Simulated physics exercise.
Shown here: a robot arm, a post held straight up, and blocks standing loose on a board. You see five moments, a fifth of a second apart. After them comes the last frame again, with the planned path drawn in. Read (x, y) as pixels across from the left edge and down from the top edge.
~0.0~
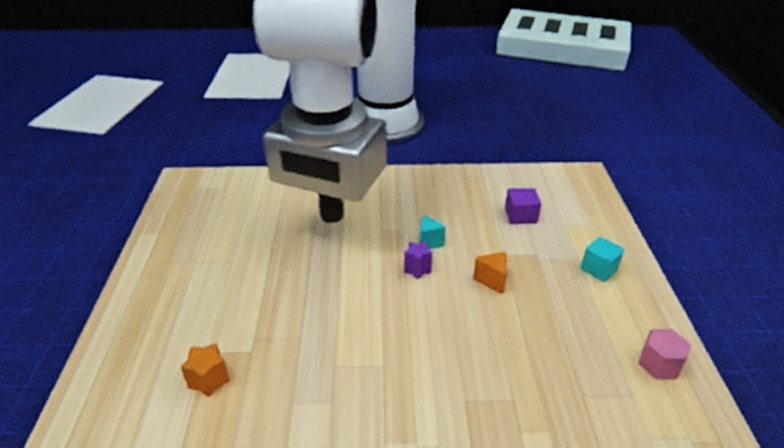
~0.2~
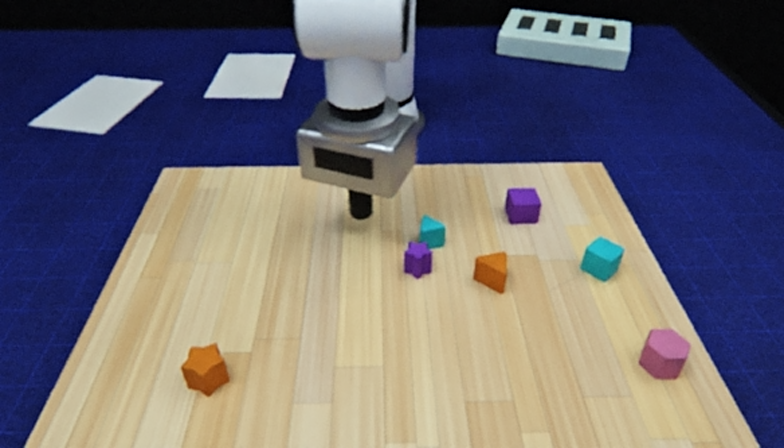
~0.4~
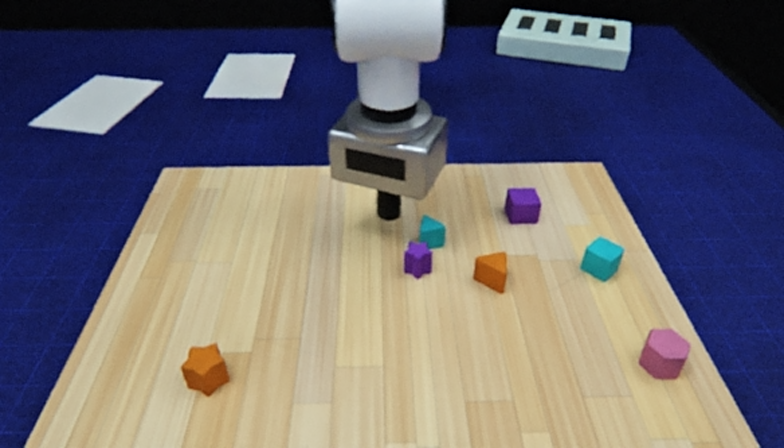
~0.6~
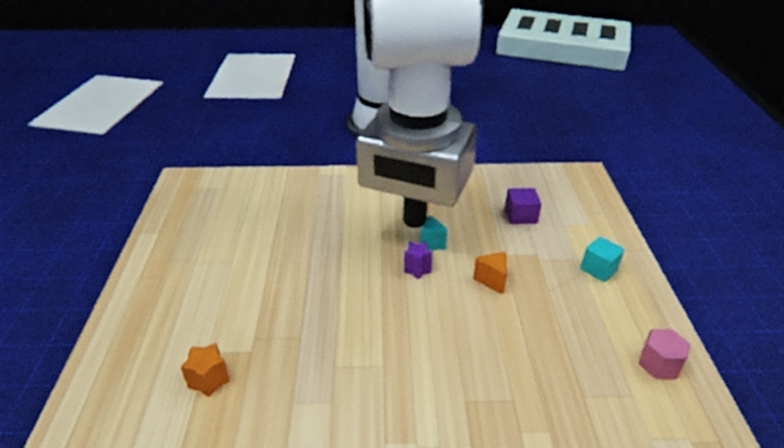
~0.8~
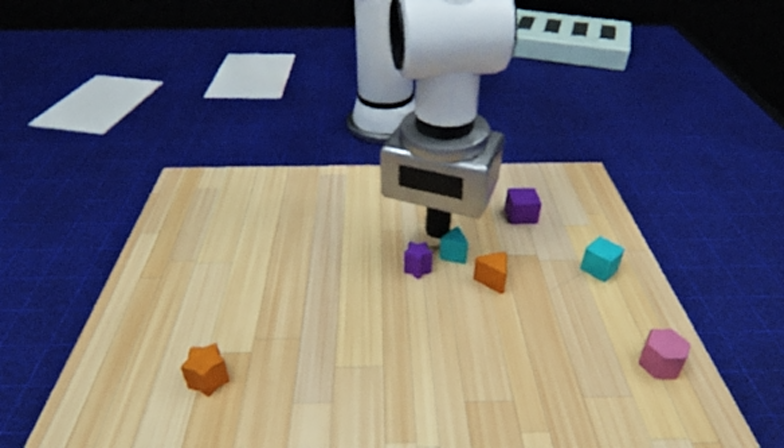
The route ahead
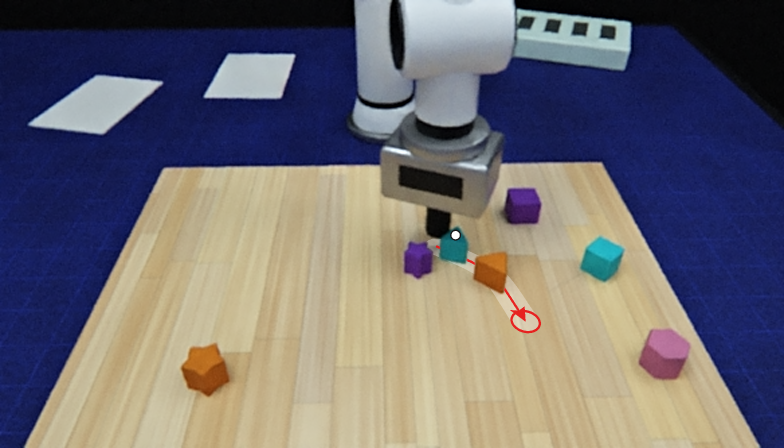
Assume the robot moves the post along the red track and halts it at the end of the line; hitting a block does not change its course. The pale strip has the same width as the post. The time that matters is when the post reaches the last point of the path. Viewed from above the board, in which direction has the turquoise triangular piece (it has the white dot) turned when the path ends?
Answer: Against the clock.
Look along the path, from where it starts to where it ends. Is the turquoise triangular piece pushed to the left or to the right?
Moves left.
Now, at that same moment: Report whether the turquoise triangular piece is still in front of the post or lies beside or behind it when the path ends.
I think it loses its spot in front.
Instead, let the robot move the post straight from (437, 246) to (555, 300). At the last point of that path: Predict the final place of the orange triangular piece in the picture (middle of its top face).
That would be at about pixel (511, 277).
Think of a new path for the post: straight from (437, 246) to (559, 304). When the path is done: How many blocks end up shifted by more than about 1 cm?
Two move.
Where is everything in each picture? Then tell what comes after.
The first frame shows post's lower end (332, 217); purple star (418, 249); turquoise triangular piece (430, 223); orange triangular piece (496, 260).
The second frame shows post (361, 213); blocks still.
The third frame shows post (389, 215); blocks still.
The fourth frame shows post (415, 221); turquoise triangular piece (433, 224).
The fifth frame shows post (438, 232); purple star (418, 249); turquoise triangular piece (456, 235); orange triangular piece (496, 260).
Drawn move, from (437, 246) over (474, 263) and (504, 288) to (526, 321); the dot is on the turquoise triangular piece.
On the path given first. One third of the way, post (476, 249); turquoise triangular piece (498, 250), turned 15° anticlockwise; orange triangular piece (501, 264), turned 15° clockwise.
Two thirds of the way, post (507, 274); turquoise triangular piece (530, 264), turned 60° anticlockwise; orange triangular piece (516, 286), turned 20° clockwise.
At the end, post (529, 306); purple star still; turquoise triangular piece (530, 264), turned 60° anticlockwise; orange triangular piece (541, 320).
